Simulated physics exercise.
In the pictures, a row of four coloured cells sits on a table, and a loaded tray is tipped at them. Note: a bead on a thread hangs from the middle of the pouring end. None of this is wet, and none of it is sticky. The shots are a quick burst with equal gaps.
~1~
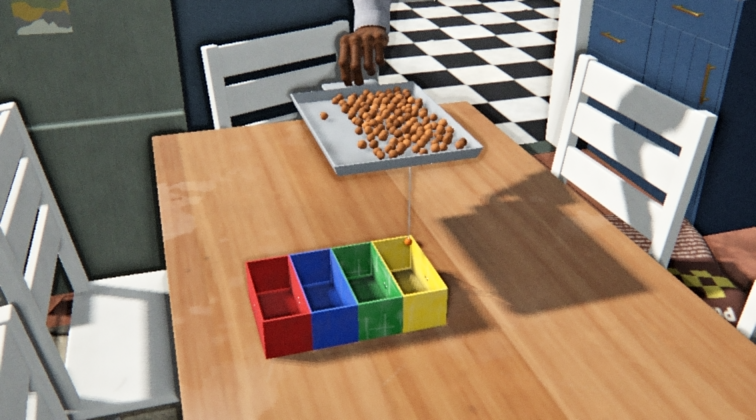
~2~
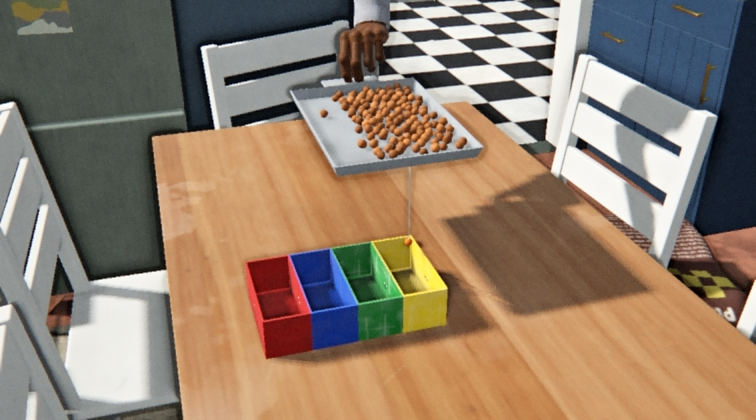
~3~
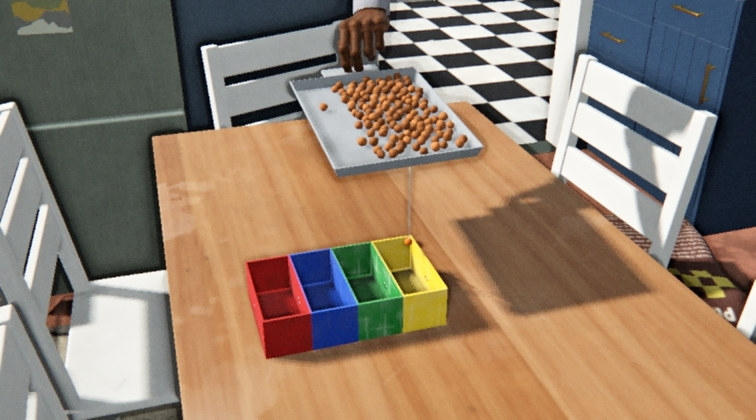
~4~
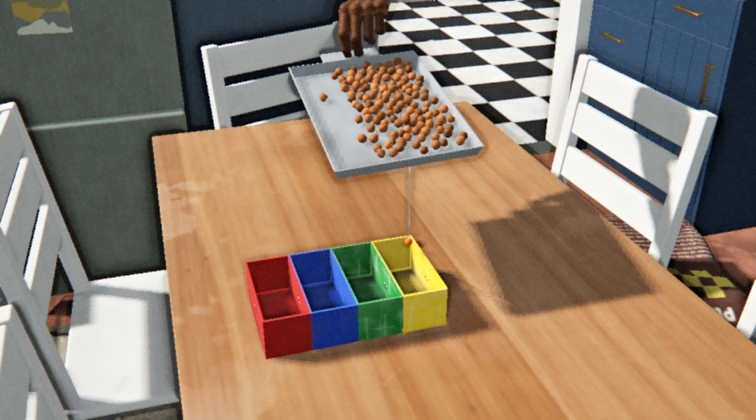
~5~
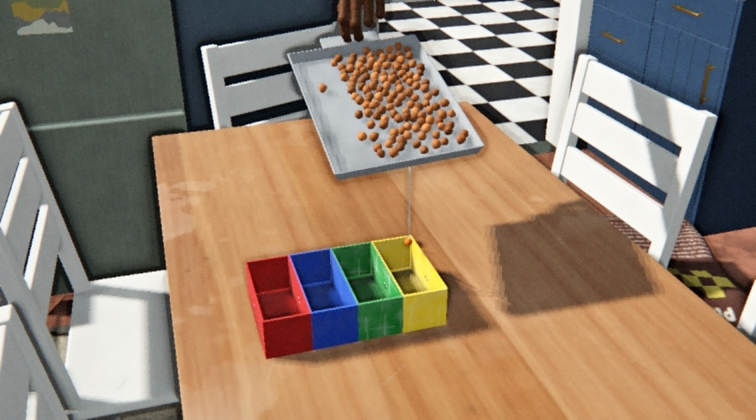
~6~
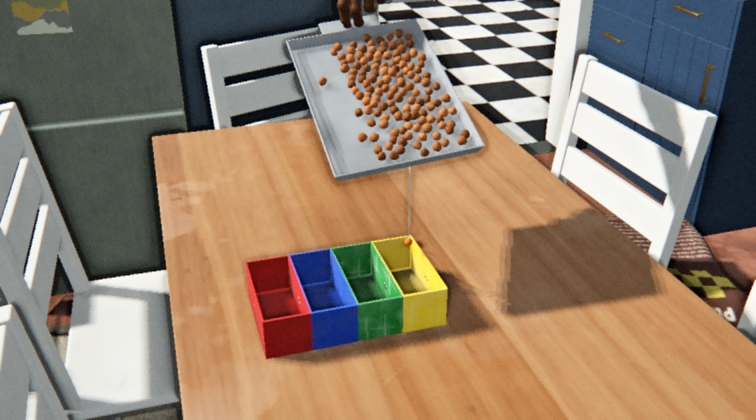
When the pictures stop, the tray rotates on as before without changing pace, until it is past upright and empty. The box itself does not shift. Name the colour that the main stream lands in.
Green.
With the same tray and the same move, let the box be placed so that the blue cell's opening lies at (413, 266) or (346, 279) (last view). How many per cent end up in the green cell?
Close to 10 in a hundred, then close to 30 in a hundred.
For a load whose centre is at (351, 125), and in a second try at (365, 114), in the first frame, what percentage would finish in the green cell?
Share in order: Roughly 40 %, 40 %.
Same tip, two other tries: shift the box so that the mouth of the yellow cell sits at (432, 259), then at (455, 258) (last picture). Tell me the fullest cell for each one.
The blue one, then the cell in blue.
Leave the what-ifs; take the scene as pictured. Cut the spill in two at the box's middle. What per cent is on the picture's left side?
Share on the left: Near 20 %.
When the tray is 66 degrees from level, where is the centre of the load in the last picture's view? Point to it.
Roughly at (386, 165).
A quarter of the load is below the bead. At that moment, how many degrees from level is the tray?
That happens at close to 80 degrees.
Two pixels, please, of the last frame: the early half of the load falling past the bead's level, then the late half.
First around (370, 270), afterwards around (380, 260).
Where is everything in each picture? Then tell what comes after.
Corners of the pouring end (338, 164) and (478, 146), level; middle of the load (393, 119), hazelnuts; bead on its thread (409, 242); red cell (288, 332); blue cell (335, 324); green cell (381, 315); yellow cell (425, 307), in the first frame.
Corners of the pouring end (338, 165) and (478, 146), level; middle of the load (393, 117), in the second frame.
Corners of the pouring end (338, 166) and (478, 145), tipped barely, lowest at the left corner; middle of the load (393, 111), in the third frame.
Corners of the pouring end (338, 168) and (478, 144), tipped a little, lowest at the left corner; middle of the load (393, 103), in the fourth frame.
Corners of the pouring end (338, 170) and (479, 144), tipped clearly, lowest at the left corner; middle of the load (394, 95), in the fifth frame.
Corners of the pouring end (338, 173) and (479, 143), tipped clearly, lowest at the left corner; middle of the load (394, 89), roughly two thirds on the move; red cell (288, 332); blue cell (335, 324); green cell (381, 315); yellow cell (425, 307), in the sixth frame.
Just after the last frame, tray tipped steeply; the larger part on the tray; just a few in the green cell; just a few in the yellow cell; just a few in the blue cell; roughly a quarter falling or outside the box.
A moment on, tray tipped past a quarter turn; just a few on the tray; roughly a third in the green cell; roughly a quarter in the blue cell; roughly a quarter in the yellow cell; roughly a third falling or outside the box.
Further on, tray tipped past a quarter turn; roughly a third in the green cell; roughly a quarter in the yellow cell; roughly a quarter in the blue cell; roughly a quarter falling or outside the box.
When it is over, tray tipped past a quarter turn; roughly a third in the green cell; roughly a quarter in the yellow cell; roughly a quarter in the blue cell; not one in the red cell; roughly a quarter outside the box.
